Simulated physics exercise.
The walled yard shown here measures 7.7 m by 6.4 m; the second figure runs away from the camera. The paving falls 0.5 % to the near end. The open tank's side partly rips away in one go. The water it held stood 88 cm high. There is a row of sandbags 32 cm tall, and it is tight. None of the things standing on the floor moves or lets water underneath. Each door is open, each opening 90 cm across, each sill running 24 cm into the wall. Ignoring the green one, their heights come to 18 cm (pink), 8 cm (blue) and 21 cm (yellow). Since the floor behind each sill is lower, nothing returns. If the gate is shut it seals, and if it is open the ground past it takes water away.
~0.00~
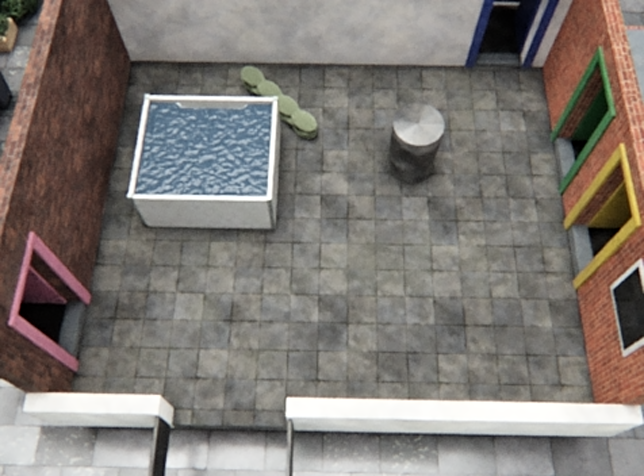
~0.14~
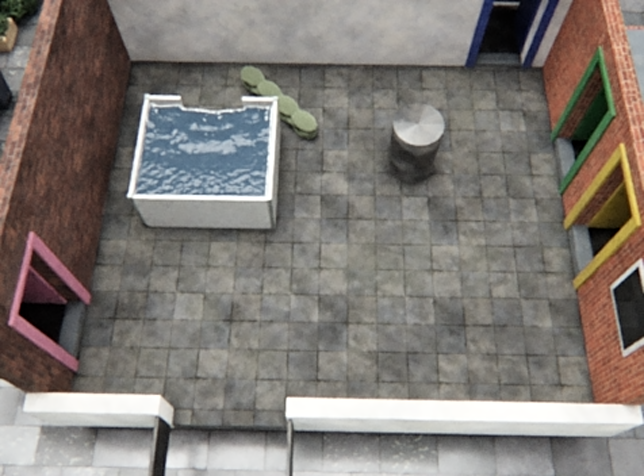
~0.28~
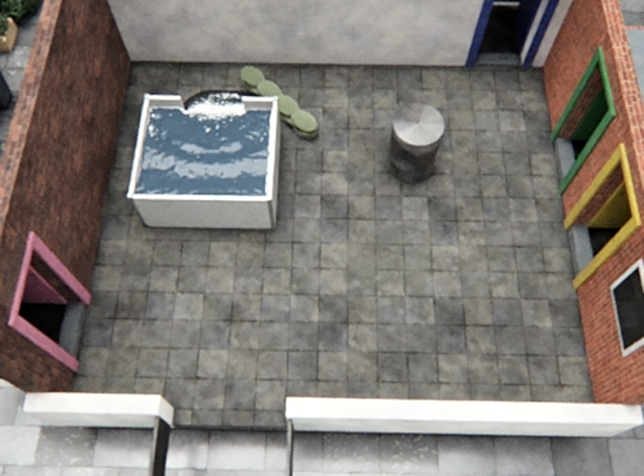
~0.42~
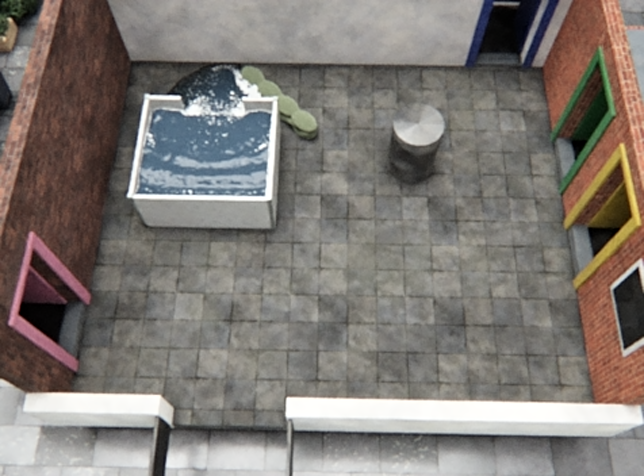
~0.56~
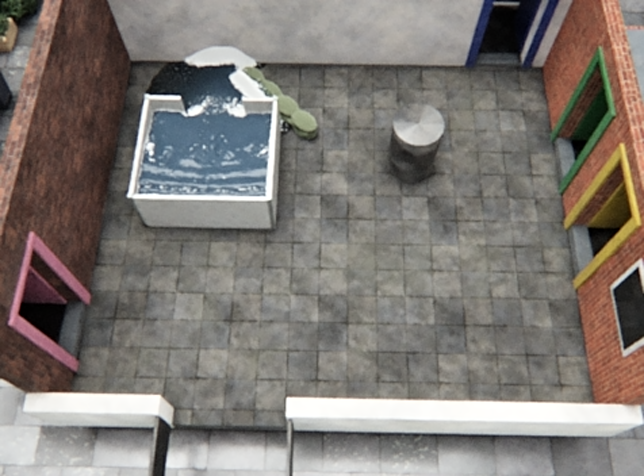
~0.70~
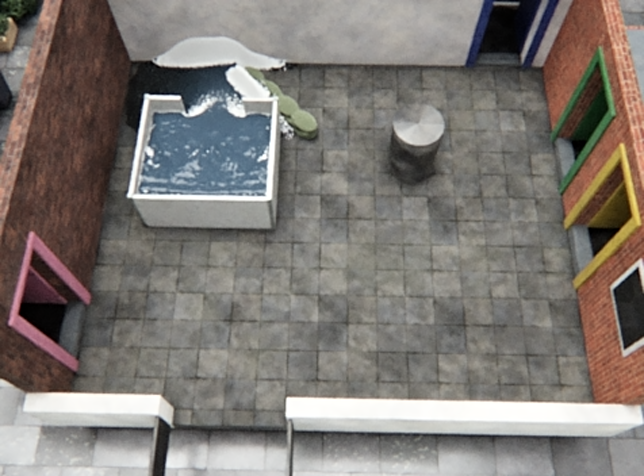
The clip opens on a walled yard with an open tank full of rippling water, a green row of sandbags behind it and a metal drum to the right. Part of the tank's far side breaks away, and water pours through the gap, foams against the sandbags and spreads along the back wall.
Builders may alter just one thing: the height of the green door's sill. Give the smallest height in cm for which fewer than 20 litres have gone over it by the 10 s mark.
About 6.5 cm.
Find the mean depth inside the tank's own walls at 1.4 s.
About 56 cm.
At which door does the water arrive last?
Last comes the yellow one.
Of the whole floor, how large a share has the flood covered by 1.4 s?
Some 15 per cent is wet.
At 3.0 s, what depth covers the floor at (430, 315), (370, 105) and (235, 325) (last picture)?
About 0, 4 and 0 cm.
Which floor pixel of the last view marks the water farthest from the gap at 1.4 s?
Roughly at (410, 68) in the last view.
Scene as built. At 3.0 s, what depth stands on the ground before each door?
Green door 0 cm, pink door 11 cm, blue door 3 cm, yellow door 0 cm.
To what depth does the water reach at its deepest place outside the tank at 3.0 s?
Close to 39 centimetres.
After 1.4 s water covers 15 % of the floor, deepest (73 cm) near (141, 64); it has not reached the green door.
After 3.0 s water covers 50 % of the floor, deepest (39 cm) near (218, 65); it has not reached the green door.
After 10.0 s water covers 95 % of the floor, deepest (14 cm) near (462, 388); 4 cm at the green door, 0 litres in over its 16 cm sill.
At the green door as built, the water arrived by 3.3 s and peaked near 12 cm at 4.2 s.
Run again over the same 10 s with other heights there, 35 litres in over 5 cm, 15 litres over 7 cm. The limit of 20 litres is kept from about 6.5 cm up.
